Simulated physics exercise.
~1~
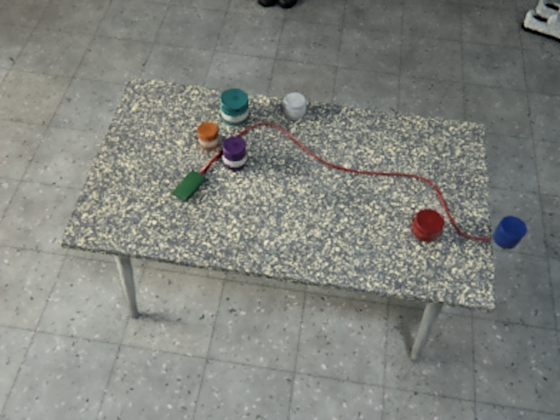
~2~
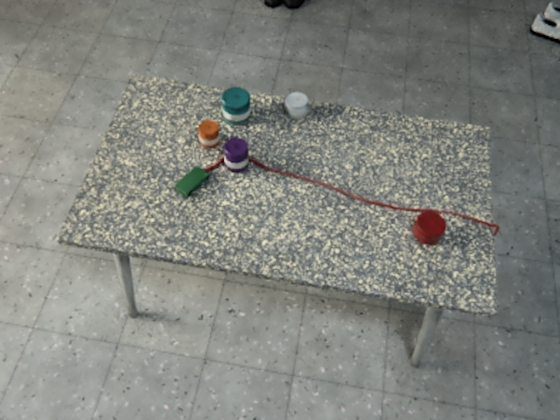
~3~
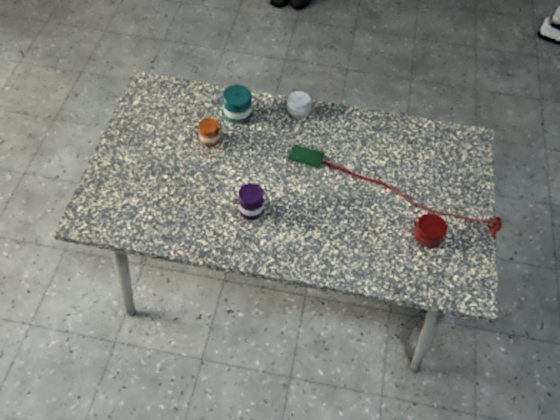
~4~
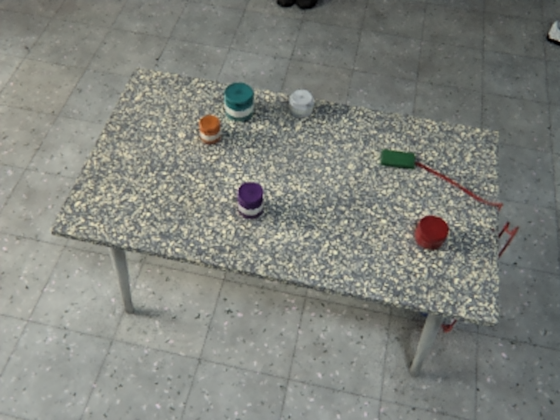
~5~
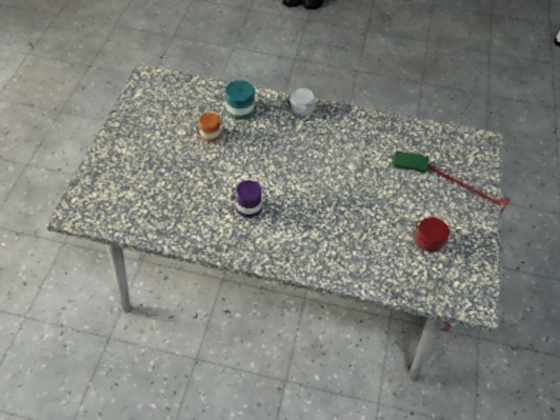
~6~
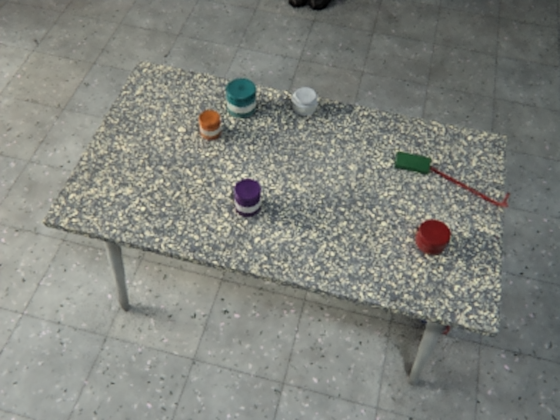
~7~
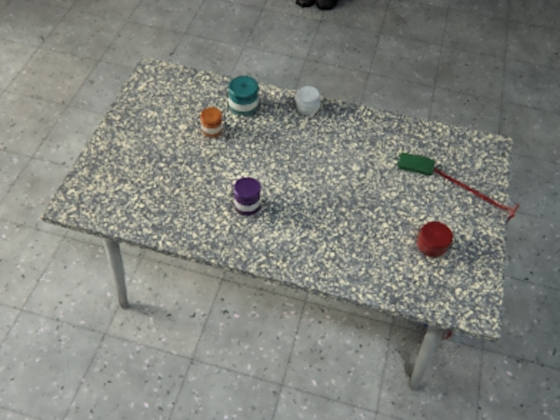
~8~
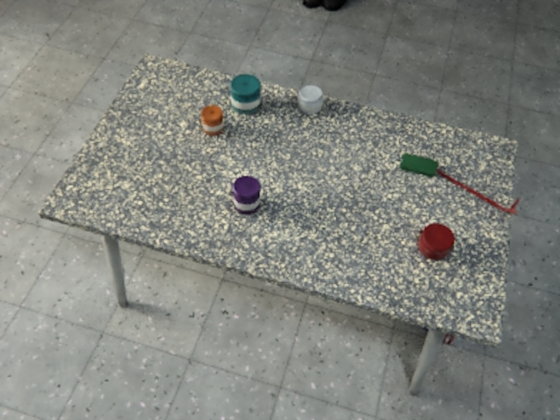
On a speckled table, a falling blue object drags a corded green block rightward, shifting a purple canister.
